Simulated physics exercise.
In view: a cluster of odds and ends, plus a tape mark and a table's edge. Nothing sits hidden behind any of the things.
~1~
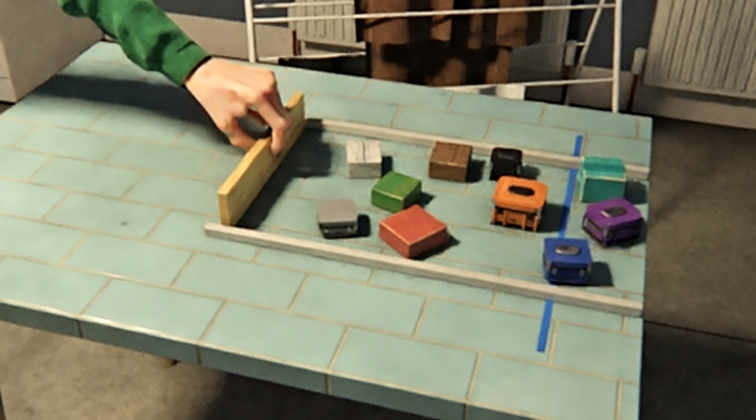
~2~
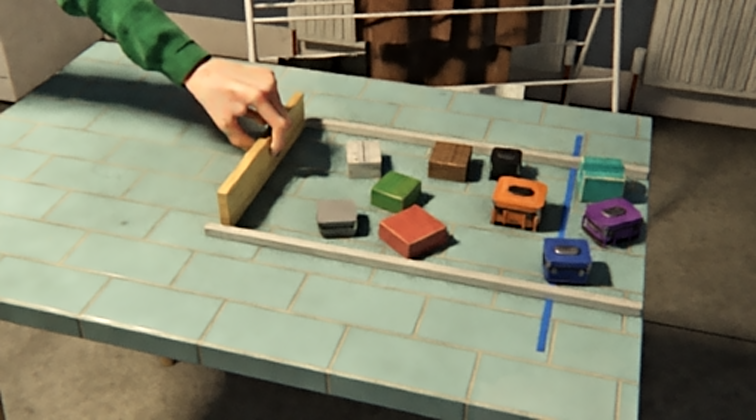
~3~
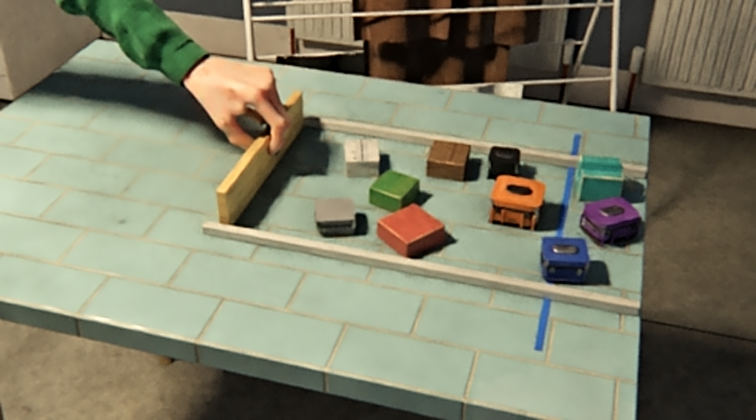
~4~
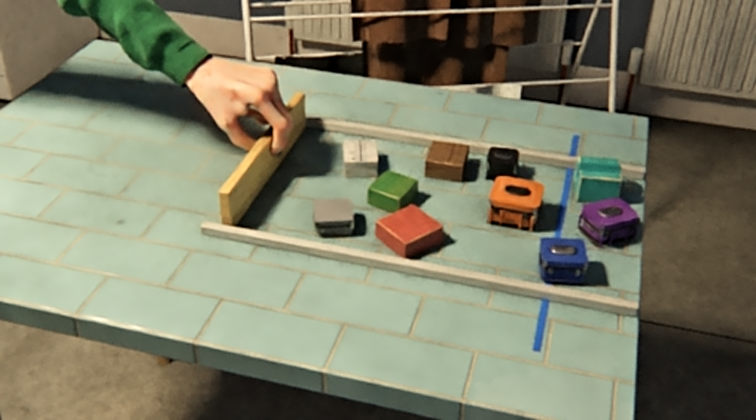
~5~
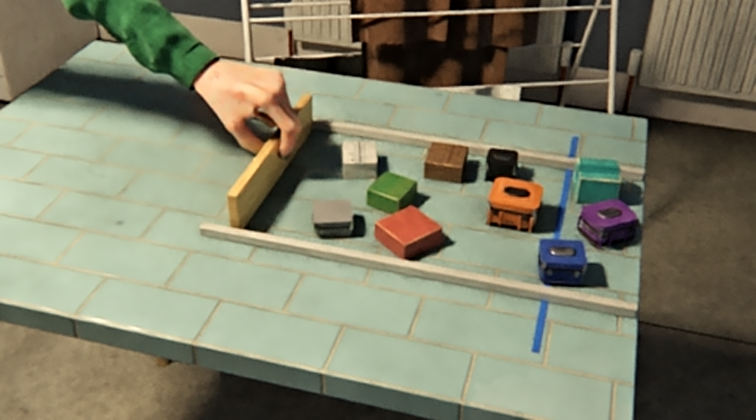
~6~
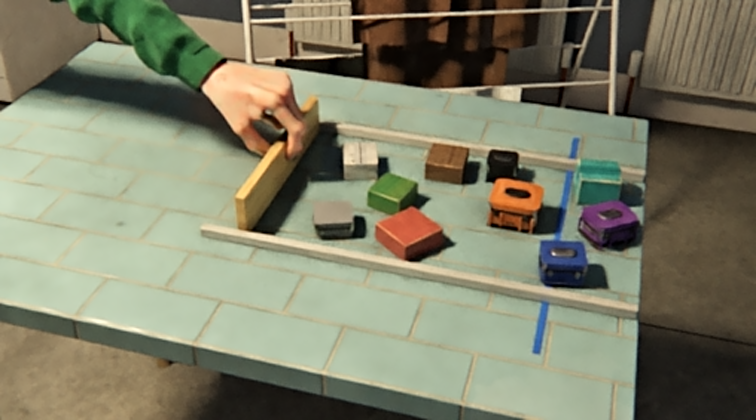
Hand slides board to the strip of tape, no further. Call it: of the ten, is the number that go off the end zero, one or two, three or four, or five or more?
Three or four go off.
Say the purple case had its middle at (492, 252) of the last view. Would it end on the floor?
From that start, the object then does not stay.
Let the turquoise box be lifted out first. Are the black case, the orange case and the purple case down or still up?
Black case down; orange case still up; purple case down.
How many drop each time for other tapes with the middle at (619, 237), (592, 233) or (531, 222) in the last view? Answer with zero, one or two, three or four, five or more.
First more than four, next more than four, finally one to two.
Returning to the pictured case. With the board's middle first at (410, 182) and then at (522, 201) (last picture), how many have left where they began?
The counts are 6 and 10.
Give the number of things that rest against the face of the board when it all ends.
3 end up touching it.
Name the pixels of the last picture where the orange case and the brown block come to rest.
I'd put one close to (627, 222) and the other close to (615, 186).
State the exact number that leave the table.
That would be exactly 4.
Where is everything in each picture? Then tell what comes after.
Purple case (612, 222); turquoise box (602, 180); blue case (566, 262); board (266, 157); tape (563, 225), in the first picture.
Turquoise box (601, 180); board (266, 156), in the second picture.
Blue case (564, 260); green block (394, 191), in the third picture.
Purple case (608, 222); white box (360, 159), in the fourth picture.
Turquoise box (597, 181); brown block (446, 162), in the fifth picture.
Purple case (608, 225); turquoise box (598, 183); blue case (562, 264); board (282, 161); tape (559, 227), in the sixth picture.
Early on, none off yet; purple case at rest near (608, 225); turquoise box at rest near (598, 183); blue case at rest near (562, 264).
A while later, none off yet; purple case at rest near (608, 225); turquoise box moving near (607, 185); blue case moving near (572, 267).
Finally, the number that fall off is three or four; lost, black case, blue case, turquoise box and purple case.
